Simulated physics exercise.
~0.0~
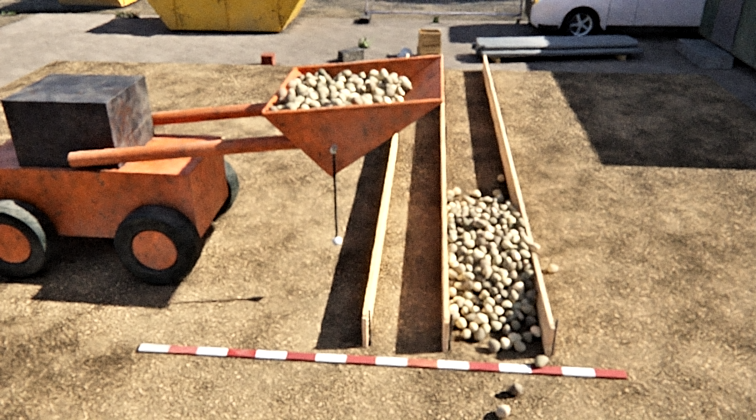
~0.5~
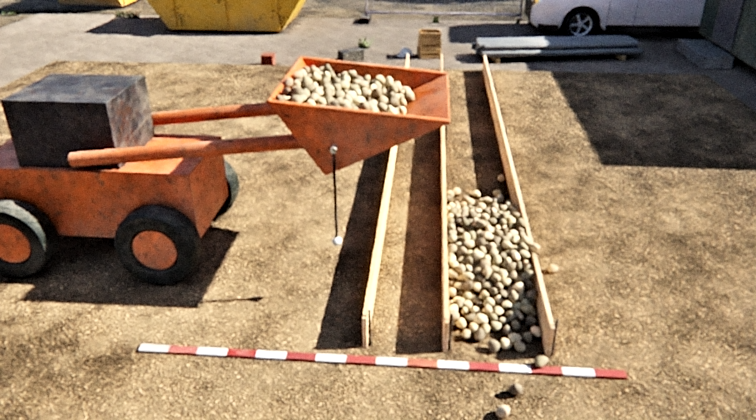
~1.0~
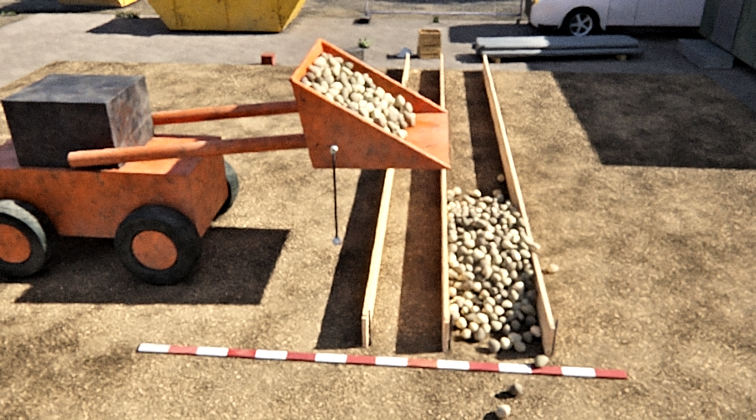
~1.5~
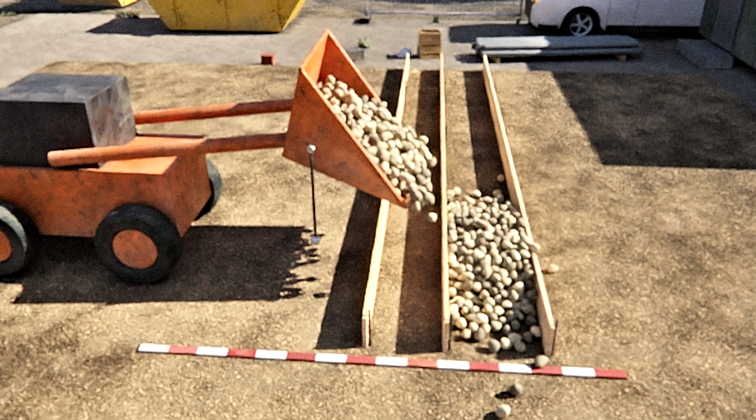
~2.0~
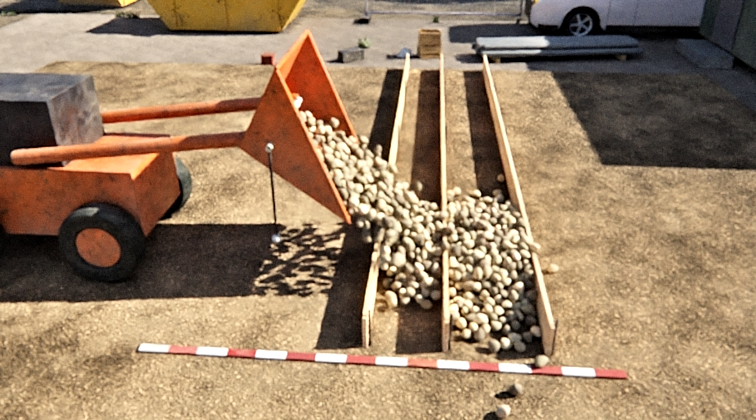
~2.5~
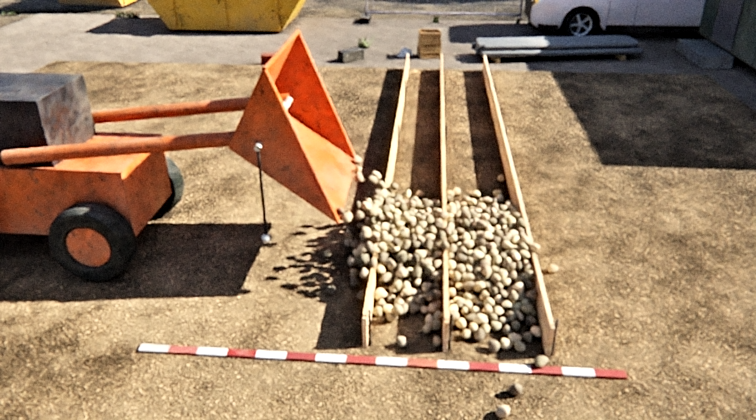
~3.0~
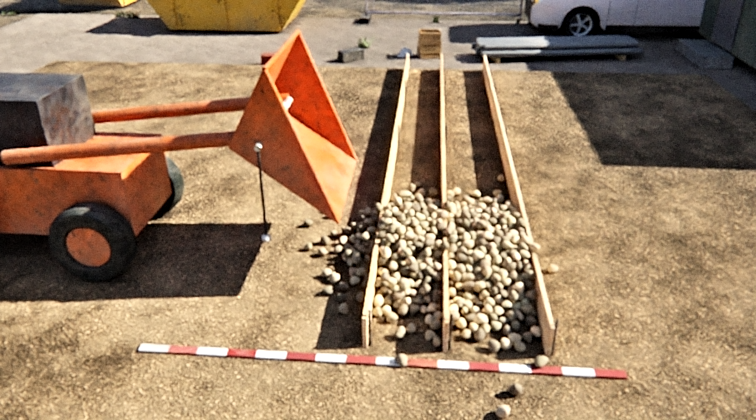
The clip opens on an orange wheeled loader holding a raised bucket of pale, rounded stones beside long wooden planks, with a similar heap already lying in the far bay. The bucket tips forward to the right, and the stones slide toward its lower lip. As the loader backs away to the left, the first stones spill over the edge, then the rest pour down in a thick stream. Most land in the near bay, while some scatter on the ground short of the planks. The bucket ends empty and steeply tilted, and the far heap looks almost unchanged.
